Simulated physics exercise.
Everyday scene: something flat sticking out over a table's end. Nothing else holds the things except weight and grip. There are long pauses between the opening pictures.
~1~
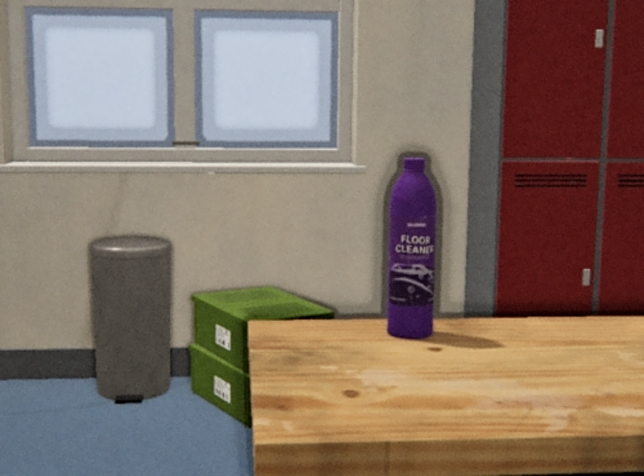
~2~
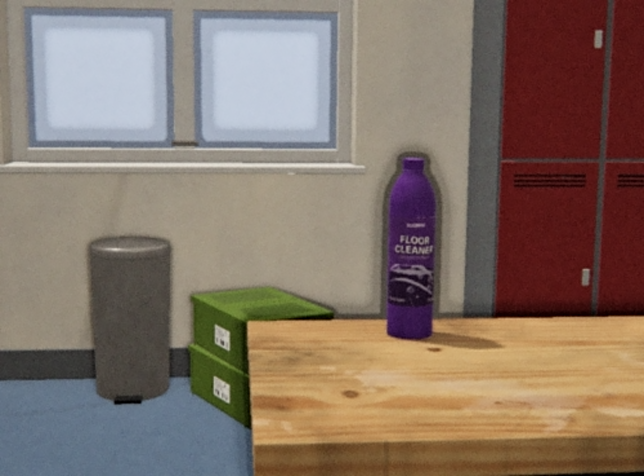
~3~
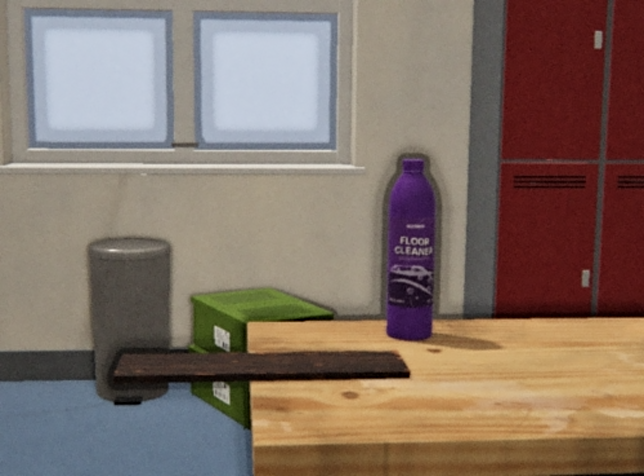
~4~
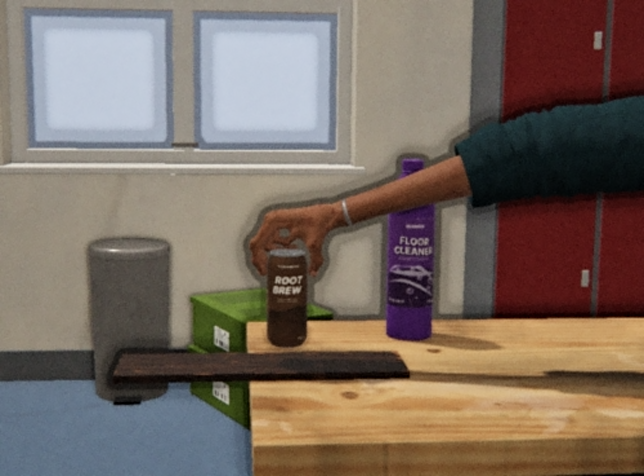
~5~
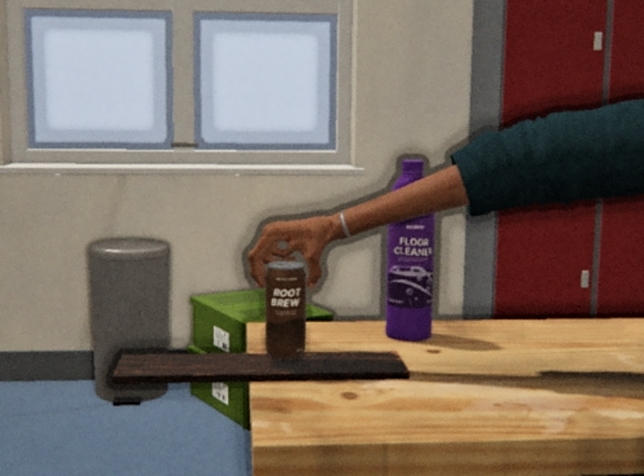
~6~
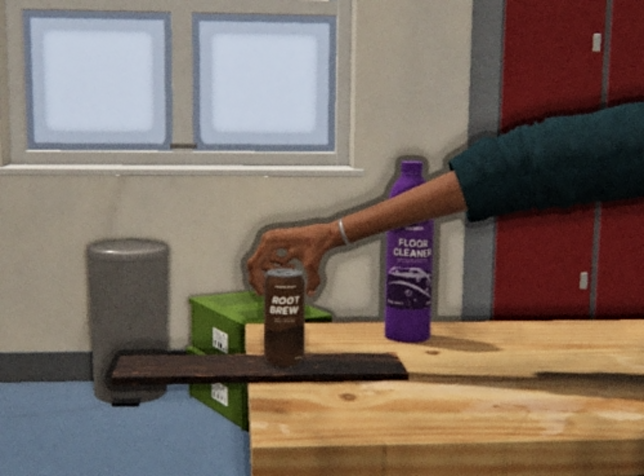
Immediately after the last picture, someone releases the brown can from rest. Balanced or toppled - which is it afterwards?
My guess: It never falls off.
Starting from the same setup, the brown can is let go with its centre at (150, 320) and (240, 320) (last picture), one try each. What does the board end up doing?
Topples, then stays put.
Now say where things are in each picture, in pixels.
The last thing is not in view yet, in the first picture.
The last thing is not in view yet, in the second picture.
The last thing is not in view yet; black board (263, 366), in the third picture.
On its way; brown can (287, 299); black board (262, 366), in the fourth picture.
On its way; brown can (285, 311); black board (262, 367), in the fifth picture.
Set down, still held; brown can (284, 318); black board (261, 368), in the sixth picture.
Then, 0.40 s later than the last frame, all is still.
Then, 1.10 s later than the last frame, brown can resting near (284, 318).
When it is over, all 3 as before. End places, in pixels of the last picture, brown can near (284, 318). The board stays on the table.
